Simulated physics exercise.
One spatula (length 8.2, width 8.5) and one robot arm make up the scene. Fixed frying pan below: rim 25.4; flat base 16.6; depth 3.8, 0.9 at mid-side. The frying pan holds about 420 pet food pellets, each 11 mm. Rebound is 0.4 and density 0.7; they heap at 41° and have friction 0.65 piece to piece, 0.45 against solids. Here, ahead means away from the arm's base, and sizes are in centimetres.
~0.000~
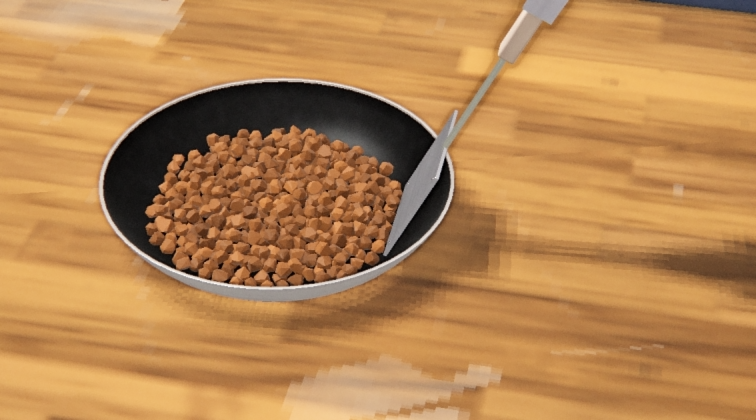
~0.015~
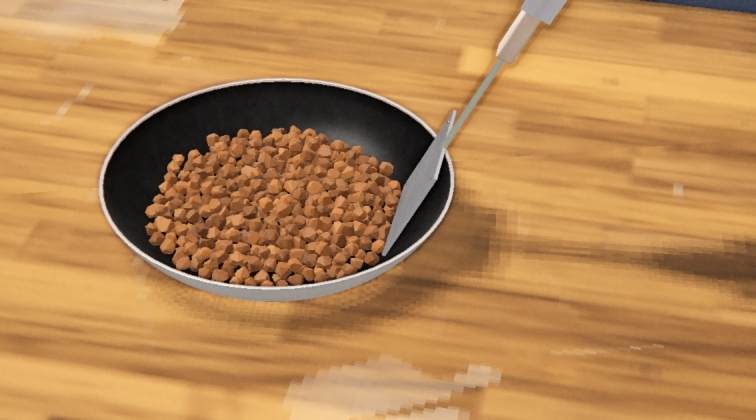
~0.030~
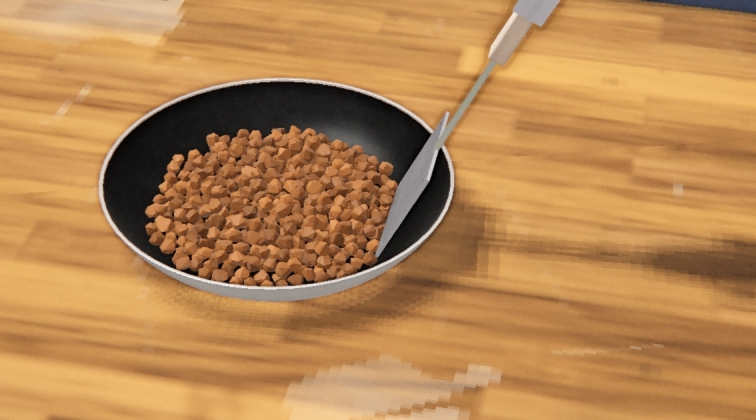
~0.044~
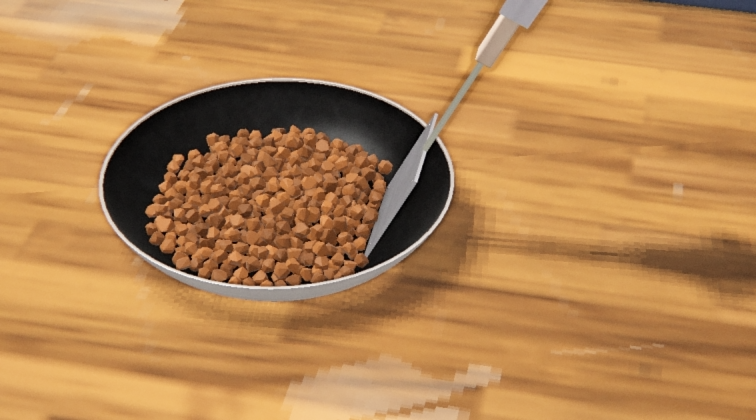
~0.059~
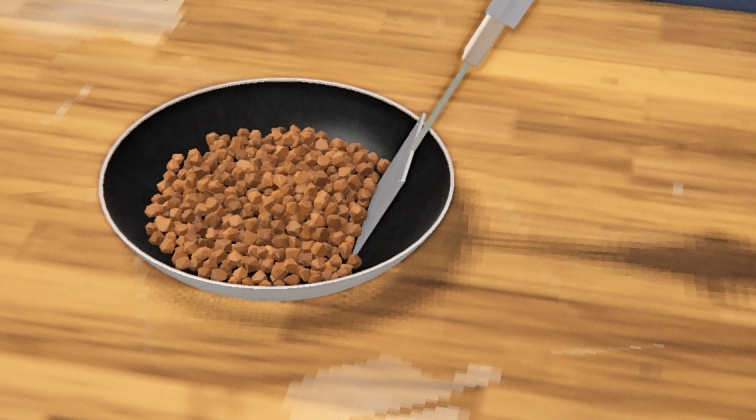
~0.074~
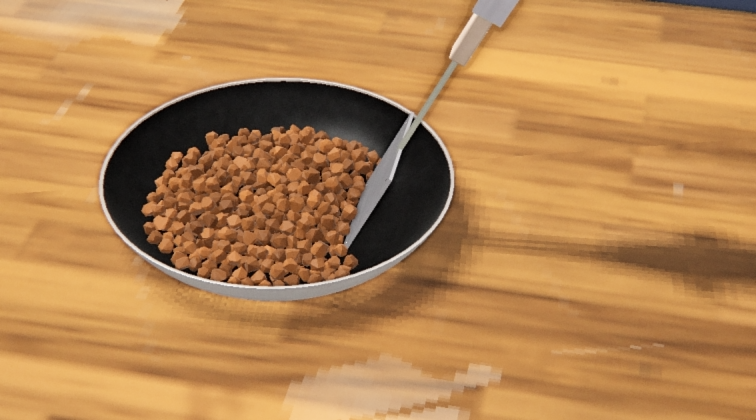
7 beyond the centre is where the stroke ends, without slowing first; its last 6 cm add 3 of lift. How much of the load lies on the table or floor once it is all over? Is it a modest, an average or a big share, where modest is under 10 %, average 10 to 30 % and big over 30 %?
Modest.
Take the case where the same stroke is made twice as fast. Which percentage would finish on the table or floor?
The share on the table or floor would be about 25 percent.
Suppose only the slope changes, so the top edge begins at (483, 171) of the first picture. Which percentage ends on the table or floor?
I'd estimate close to 0 per cent.
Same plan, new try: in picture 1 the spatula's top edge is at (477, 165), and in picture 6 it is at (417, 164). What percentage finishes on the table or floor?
Near 10 in a hundred.
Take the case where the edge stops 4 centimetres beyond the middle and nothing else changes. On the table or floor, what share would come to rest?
Near 0 per cent.
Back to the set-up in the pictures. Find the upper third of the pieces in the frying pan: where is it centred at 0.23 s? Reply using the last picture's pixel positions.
At about (165, 169).
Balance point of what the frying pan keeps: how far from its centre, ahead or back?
What stays is shifted forward by around 5.0 cm.
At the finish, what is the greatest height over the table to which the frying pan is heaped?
About 5.5 centimetres.
After 0.15 s, sloping 65°, highest piece 4 above the table; 423 in the frying pan.
After 0.23 s, sloping 65°, highest piece 5 above the table; 419 in the frying pan, 4 on the blade or in flight.
After 0.47 s, sloping 65°, highest piece 6 above the table; 397 in the frying pan, 26 on the table or floor.
After 1.52 s, sloping 65°, highest piece 6 above the table; 396 in the frying pan, 27 on the table or floor.
At rest, 396 in the frying pan, 27 on the table or floor. That is 6 % on the table or floor.
